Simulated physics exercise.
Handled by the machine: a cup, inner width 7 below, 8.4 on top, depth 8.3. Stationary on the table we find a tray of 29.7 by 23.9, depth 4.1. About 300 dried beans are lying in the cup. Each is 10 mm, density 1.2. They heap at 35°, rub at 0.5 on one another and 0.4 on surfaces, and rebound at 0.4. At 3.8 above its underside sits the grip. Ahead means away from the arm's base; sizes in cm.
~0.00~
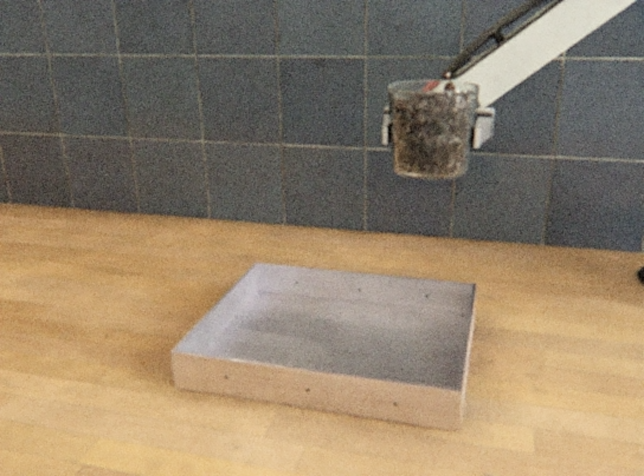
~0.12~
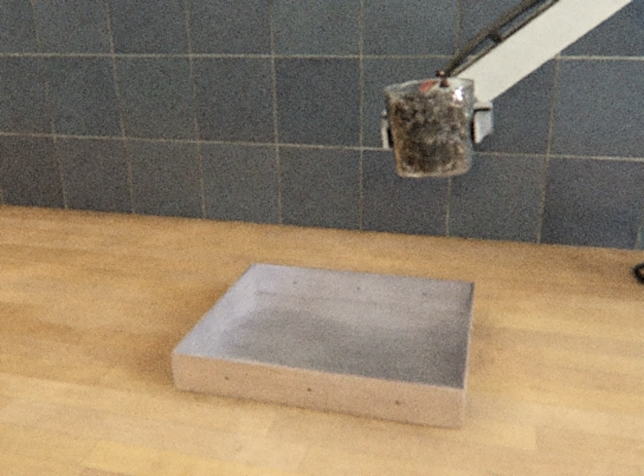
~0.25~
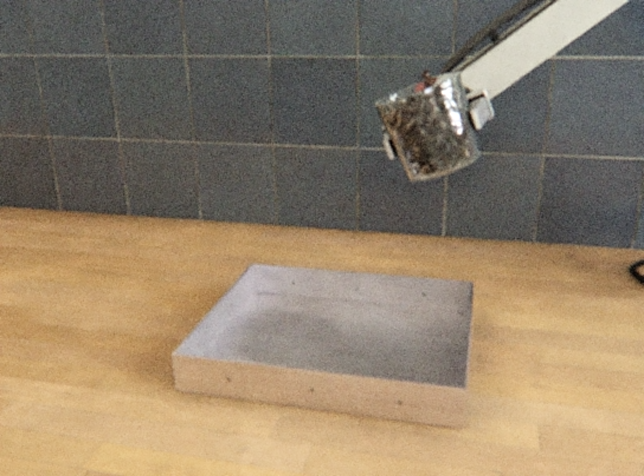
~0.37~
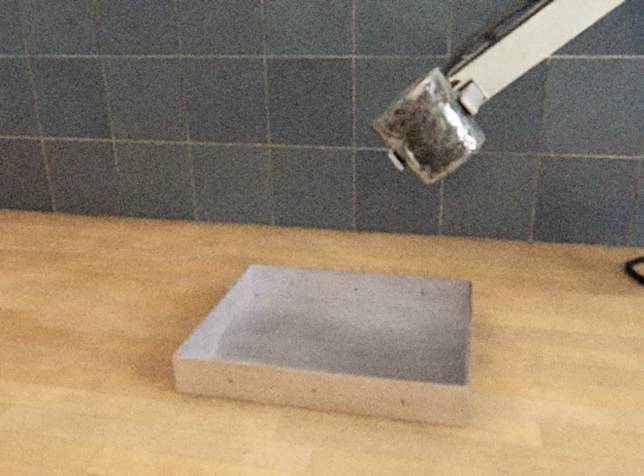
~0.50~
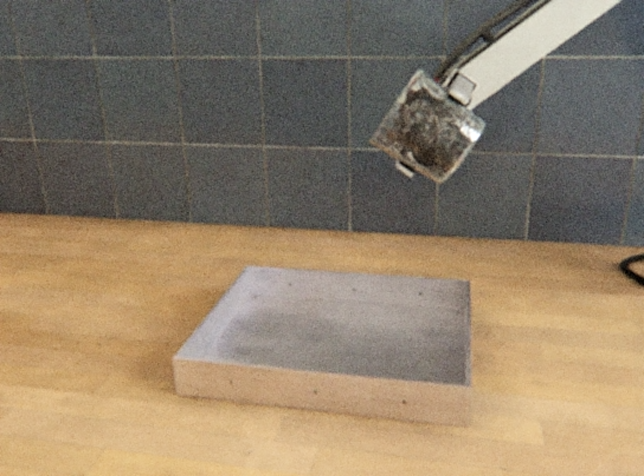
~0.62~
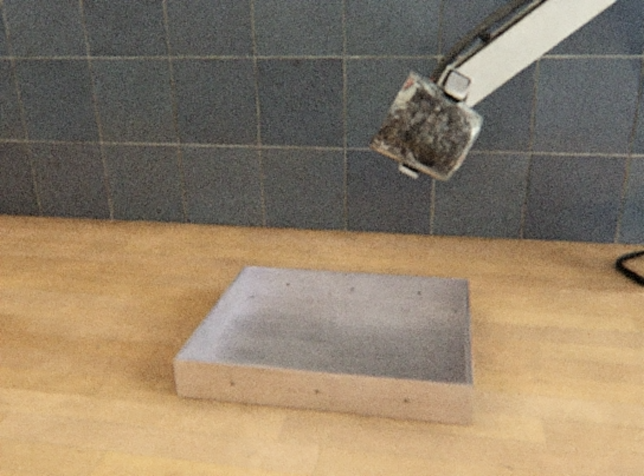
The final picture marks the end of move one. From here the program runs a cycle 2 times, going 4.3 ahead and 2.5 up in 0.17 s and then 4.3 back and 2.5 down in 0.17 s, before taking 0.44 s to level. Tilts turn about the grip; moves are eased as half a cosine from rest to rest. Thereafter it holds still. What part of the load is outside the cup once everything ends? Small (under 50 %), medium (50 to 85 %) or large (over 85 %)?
Small.
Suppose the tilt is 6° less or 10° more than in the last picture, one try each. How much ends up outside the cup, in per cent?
I'd say close to 20 and 50 per cent, in that order.
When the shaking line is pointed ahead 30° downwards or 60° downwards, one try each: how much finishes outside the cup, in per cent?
Try one gives about 5 in a hundred, try two about 0 in a hundred.
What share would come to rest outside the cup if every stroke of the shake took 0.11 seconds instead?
It would be some 80 %.
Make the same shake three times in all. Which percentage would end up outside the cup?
It would then be around 35 per cent.
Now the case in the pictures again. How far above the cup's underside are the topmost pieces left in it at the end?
I'd put it at close to 8.0 centimetres.
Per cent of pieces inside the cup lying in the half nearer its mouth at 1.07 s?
That share comes to roughly 45 percent.
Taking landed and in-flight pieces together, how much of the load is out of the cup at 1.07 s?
15 %.
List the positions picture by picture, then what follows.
Cup middle at (432, 130), level; upper third of the load around (434, 112), from x 395 to 470, top at y 75; 304 in the cup, in the first frame.
Cup middle at (431, 129), tilted 6° forward; upper third of the load around (436, 111), from x 395 to 465, top at y 75, in the second frame.
Cup middle at (431, 129), tilted 21° forward; upper third of the load around (434, 112), from x 390 to 470, top at y 75, in the third frame.
Cup middle at (430, 130), tilted 41° forward; upper third of the load around (433, 112), from x 390 to 475, top at y 85, in the fourth frame.
Cup middle at (429, 131), tilted 56° forward; upper third of the load around (431, 113), from x 380 to 475, top at y 95, in the fifth frame.
Cup middle at (428, 130), tilted 62° forward; upper third of the load around (431, 115), from x 375 to 475, top at y 95; 304 in the cup, in the sixth frame.
After 1.07 s, tilted 62° forward, highest piece 30 above the table; 251 in the cup, 45 in the tray, 8 in flight or on a rim.
After 1.52 s, tilted 32° forward, highest piece 29 above the table; 216 in the cup, 88 in the tray.
After 1.94 s, level, highest piece 30 above the table; 216 in the cup, 88 in the tray.
After 2.99 s, level, highest piece 30 above the table; 216 in the cup, 88 in the tray.
At rest, 216 in the cup, 88 in the tray. That is 29 % outside the cup.
